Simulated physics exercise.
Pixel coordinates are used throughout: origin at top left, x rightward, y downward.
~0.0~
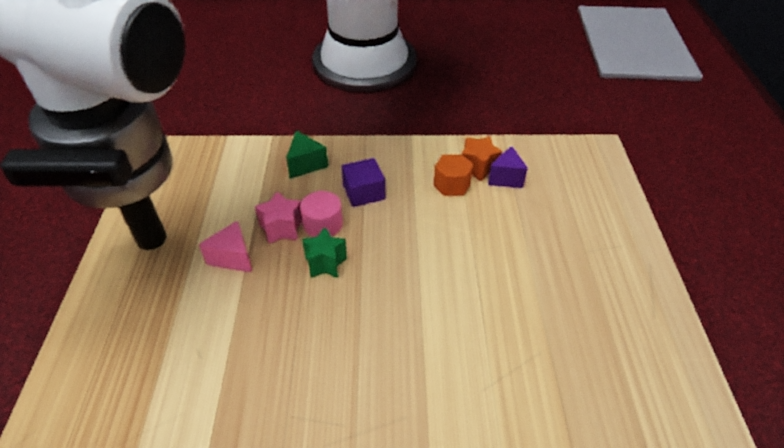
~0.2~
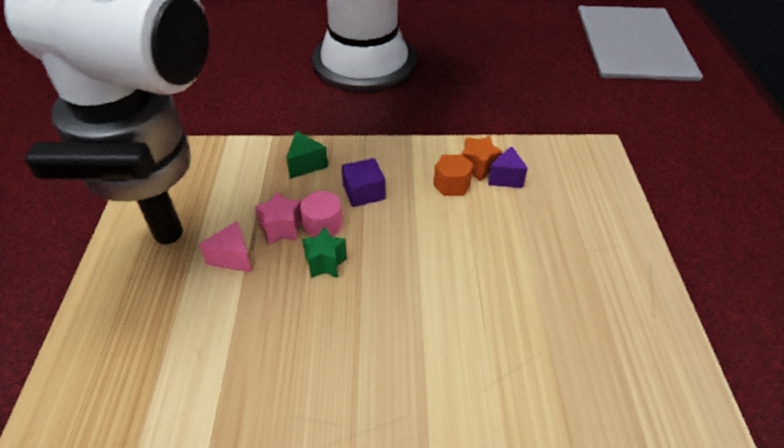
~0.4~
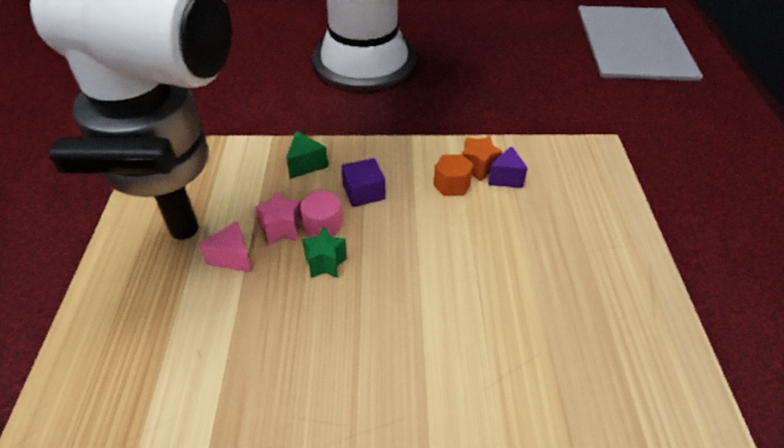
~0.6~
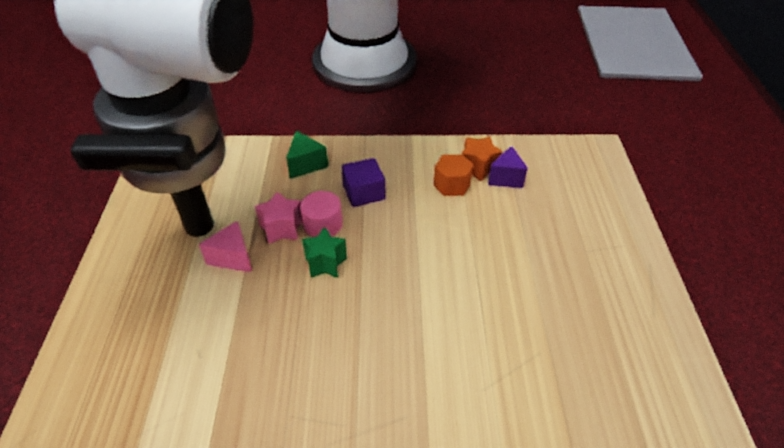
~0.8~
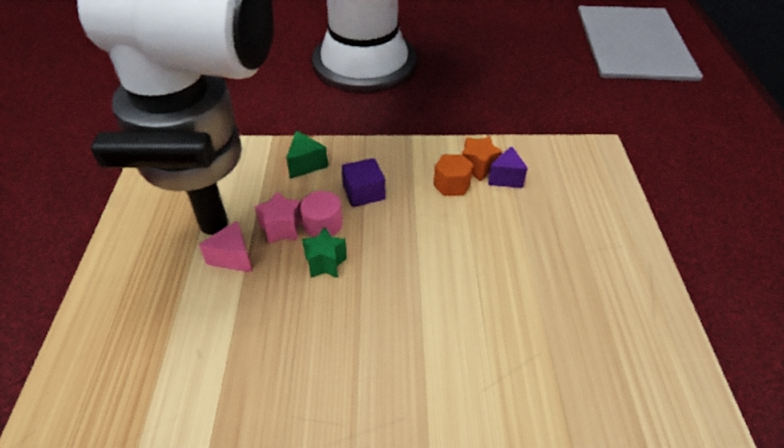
A robot arm moves its black bar slowly right across the board while the coloured blocks stay still.
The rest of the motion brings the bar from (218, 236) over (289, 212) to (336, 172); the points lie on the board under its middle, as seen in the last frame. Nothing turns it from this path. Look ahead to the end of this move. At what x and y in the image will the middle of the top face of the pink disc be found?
Pixel (351, 207).
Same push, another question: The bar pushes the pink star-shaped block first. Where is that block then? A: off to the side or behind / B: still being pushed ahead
Choice A: Off to the side or behind.
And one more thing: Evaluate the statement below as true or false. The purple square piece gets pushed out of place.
True.
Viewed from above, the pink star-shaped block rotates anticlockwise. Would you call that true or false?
That is false.
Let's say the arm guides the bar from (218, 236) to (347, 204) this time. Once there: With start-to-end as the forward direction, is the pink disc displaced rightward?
Short answer: Yes.
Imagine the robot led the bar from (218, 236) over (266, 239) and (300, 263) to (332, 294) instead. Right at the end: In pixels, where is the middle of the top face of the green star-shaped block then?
I'd say the green star-shaped block ends with its top centre at (353, 257).
The first path, step by step. One third of the way, bar (265, 211); pink star-shaped block (300, 202); pink disc (338, 205).
Two thirds of the way, bar (306, 187); pink star-shaped block (331, 185), turned 50° clockwise; pink disc (351, 207).
At the end, bar (335, 162); pink star-shaped block (338, 180), turned 75° clockwise; green triangular piece still; pink disc (351, 207); purple square piece (378, 171).
